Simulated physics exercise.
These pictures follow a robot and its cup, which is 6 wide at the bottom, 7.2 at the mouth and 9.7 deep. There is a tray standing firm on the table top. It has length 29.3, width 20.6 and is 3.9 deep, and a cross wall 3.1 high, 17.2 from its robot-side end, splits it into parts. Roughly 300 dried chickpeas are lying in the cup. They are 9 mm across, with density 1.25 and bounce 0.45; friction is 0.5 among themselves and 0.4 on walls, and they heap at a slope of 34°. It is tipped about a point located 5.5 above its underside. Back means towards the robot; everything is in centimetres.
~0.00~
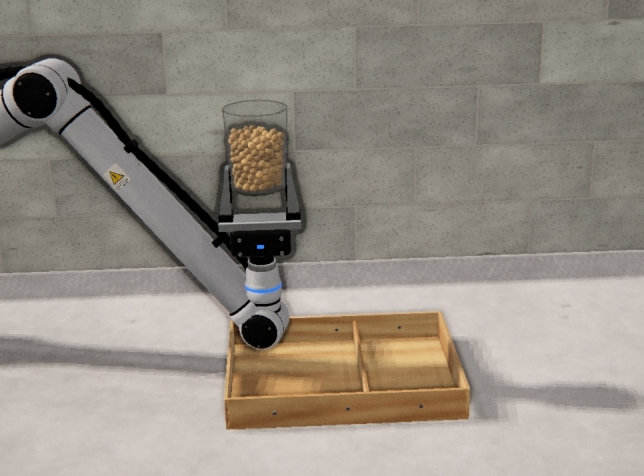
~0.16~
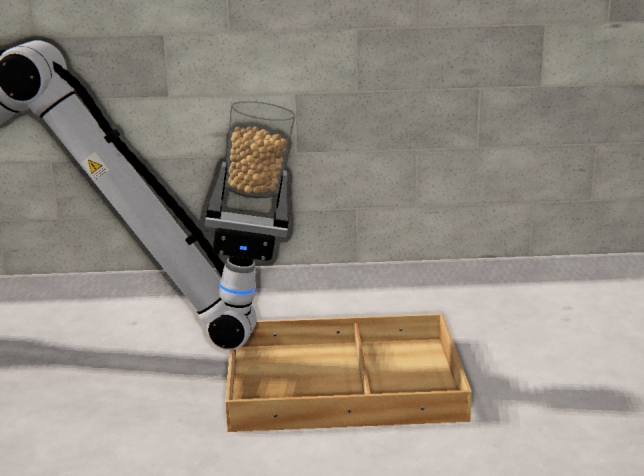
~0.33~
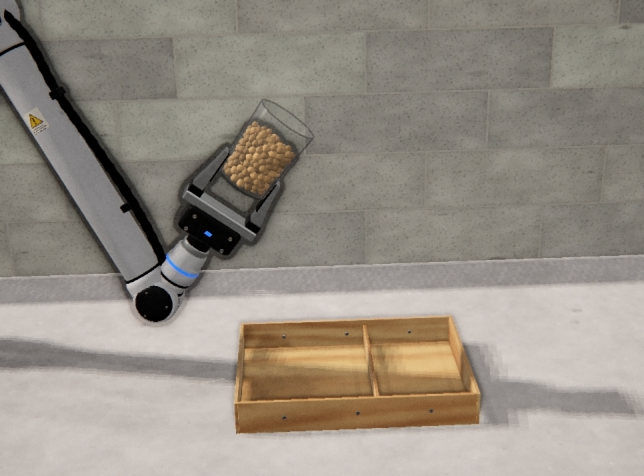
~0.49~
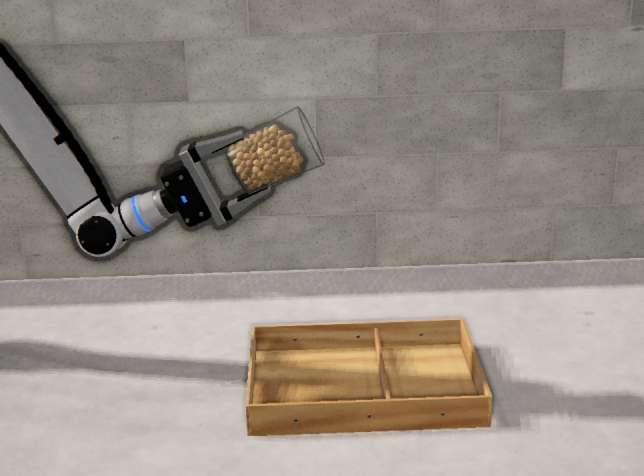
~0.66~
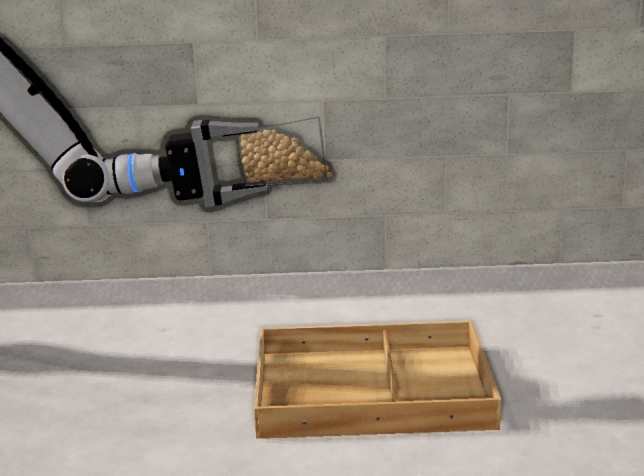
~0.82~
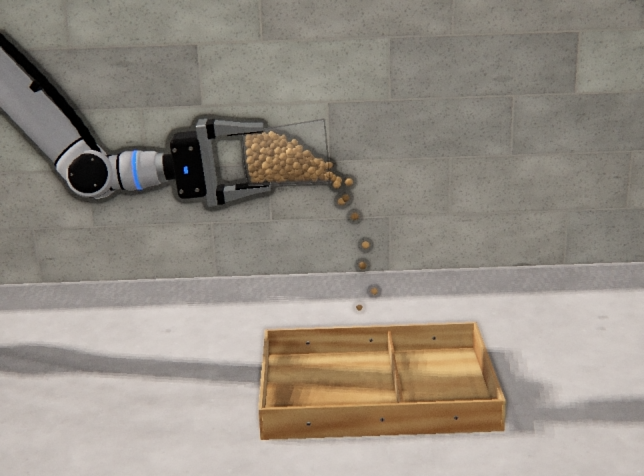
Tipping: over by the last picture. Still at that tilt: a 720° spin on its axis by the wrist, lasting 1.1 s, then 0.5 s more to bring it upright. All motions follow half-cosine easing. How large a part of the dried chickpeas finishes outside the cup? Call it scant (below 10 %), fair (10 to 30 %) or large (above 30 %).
Large.
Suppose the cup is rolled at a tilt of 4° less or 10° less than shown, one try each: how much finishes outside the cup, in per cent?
Roughly 35 and 20 per cent.
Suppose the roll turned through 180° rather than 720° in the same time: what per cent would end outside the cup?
I'd put it at about 30 %.
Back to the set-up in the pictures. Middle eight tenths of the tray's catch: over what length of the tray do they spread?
22 cm.
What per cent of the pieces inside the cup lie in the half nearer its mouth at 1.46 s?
Share in mouth half: Approx. 40 %.
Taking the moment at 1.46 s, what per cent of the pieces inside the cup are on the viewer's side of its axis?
I'd put it at about 30 per cent.
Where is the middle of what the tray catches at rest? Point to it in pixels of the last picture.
The middle lies at roughly (374, 384).
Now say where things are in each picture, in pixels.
In the first frame, cup middle at (257, 149), upright; upper third of the load around (256, 141), from x 230 to 280, top at y 130; 301 in the cup.
In the second frame, cup middle at (257, 151), tipped 11°; upper third of the load around (256, 143), from x 230 to 285, top at y 130.
In the third frame, cup middle at (264, 152), tipped 37°; upper third of the load around (260, 145), from x 225 to 290, top at y 125.
In the fourth frame, cup middle at (273, 153), tipped 66°; upper third of the load around (267, 144), from x 235 to 300, top at y 130.
In the fifth frame, cup middle at (281, 154), tipped 84°; upper third of the load around (267, 145), from x 245 to 330, top at y 135.
In the sixth frame, cup middle at (286, 155), tipped 86°; upper third of the load around (268, 148), from x 250 to 375, top at y 135; 291 in the cup, 10 in flight or on a rim.
After 1.46 s, tipped 86°, highest piece 35 above the table; 215 in the cup, 42 in the robot-side part, 12 in the far-side part, 32 in flight or on a rim.
After 2.10 s, tipped 61°, highest piece 33 above the table; 140 in the cup, 118 in the robot-side part, 34 in the far-side part, 9 in flight or on a rim.
After 2.62 s, upright, highest piece 34 above the table; 139 in the cup, 126 in the robot-side part, 35 in the far-side part, 1 in flight or on a rim.
After 3.32 s, upright, highest piece 34 above the table; 139 in the cup, 126 in the robot-side part, 35 in the far-side part, 1 in flight or on a rim.
At rest, 139 in the cup, 126 in the robot-side part, 35 in the far-side part, 1 in flight or on a rim. That is 54 % outside the cup.
